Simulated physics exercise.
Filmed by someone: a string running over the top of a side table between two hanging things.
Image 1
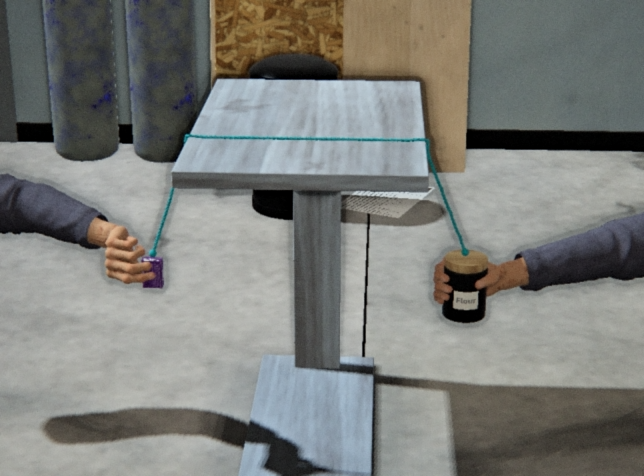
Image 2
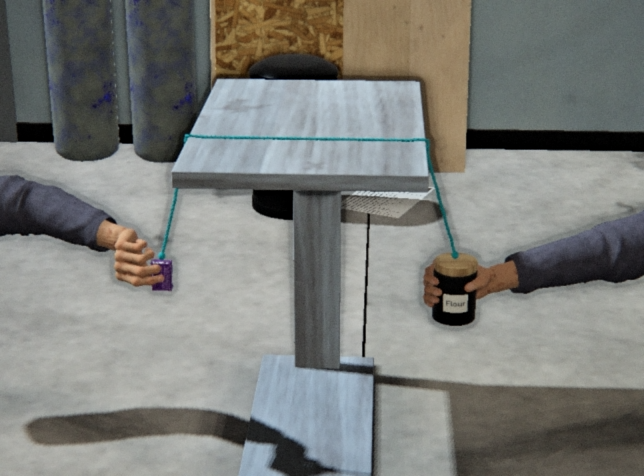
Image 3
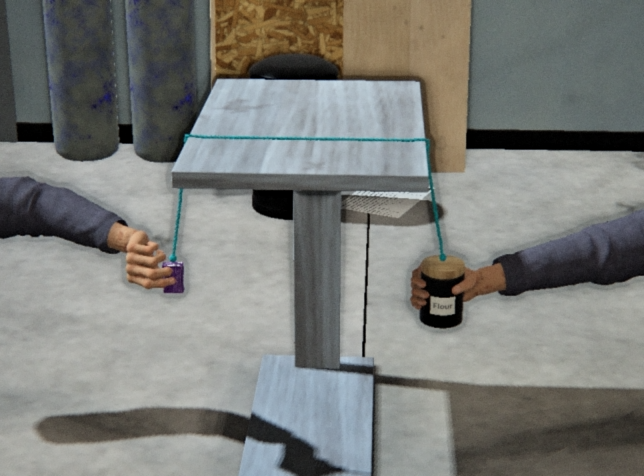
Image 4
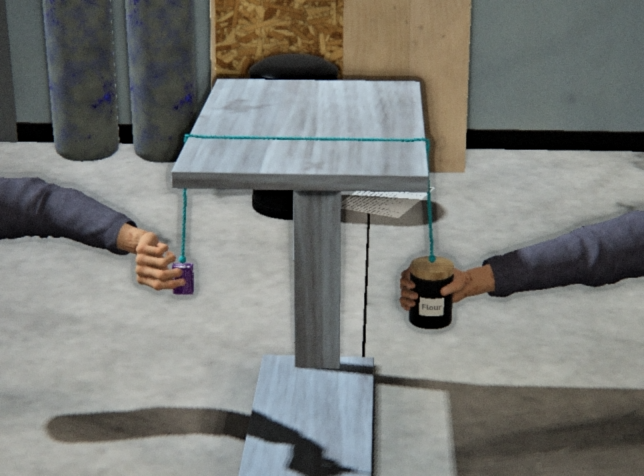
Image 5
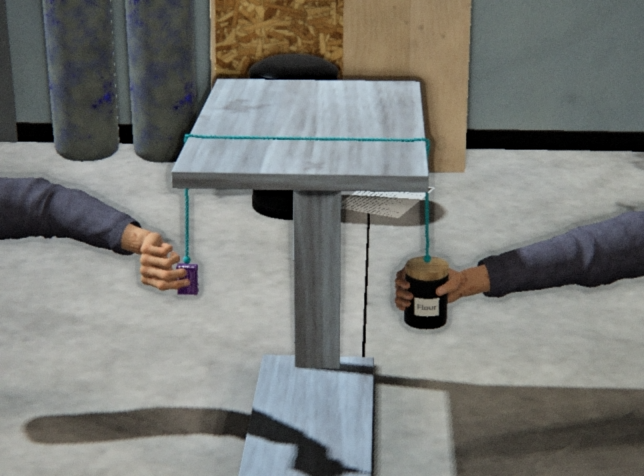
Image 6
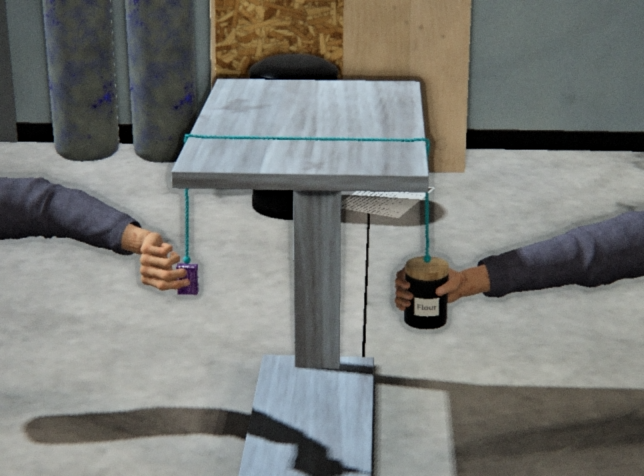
Over a grey side table, two hands drawing a small purple box and a dark jar inward on a teal string, then holding still.
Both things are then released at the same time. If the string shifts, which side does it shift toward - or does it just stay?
It shifts toward the right.
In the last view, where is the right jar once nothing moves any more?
It settles close to (477, 442).
Then, 0.38 s past the final frame, left matchbox pulled up onto the top; right jar down on the floor near (428, 438).
Then, 0.76 s past the final frame, left matchbox higher near (160, 266); right jar down on the floor near (497, 437).
When it is over, left matchbox down on the floor near (414, 435); right jar down on the floor near (477, 442). The string runs down on the right.
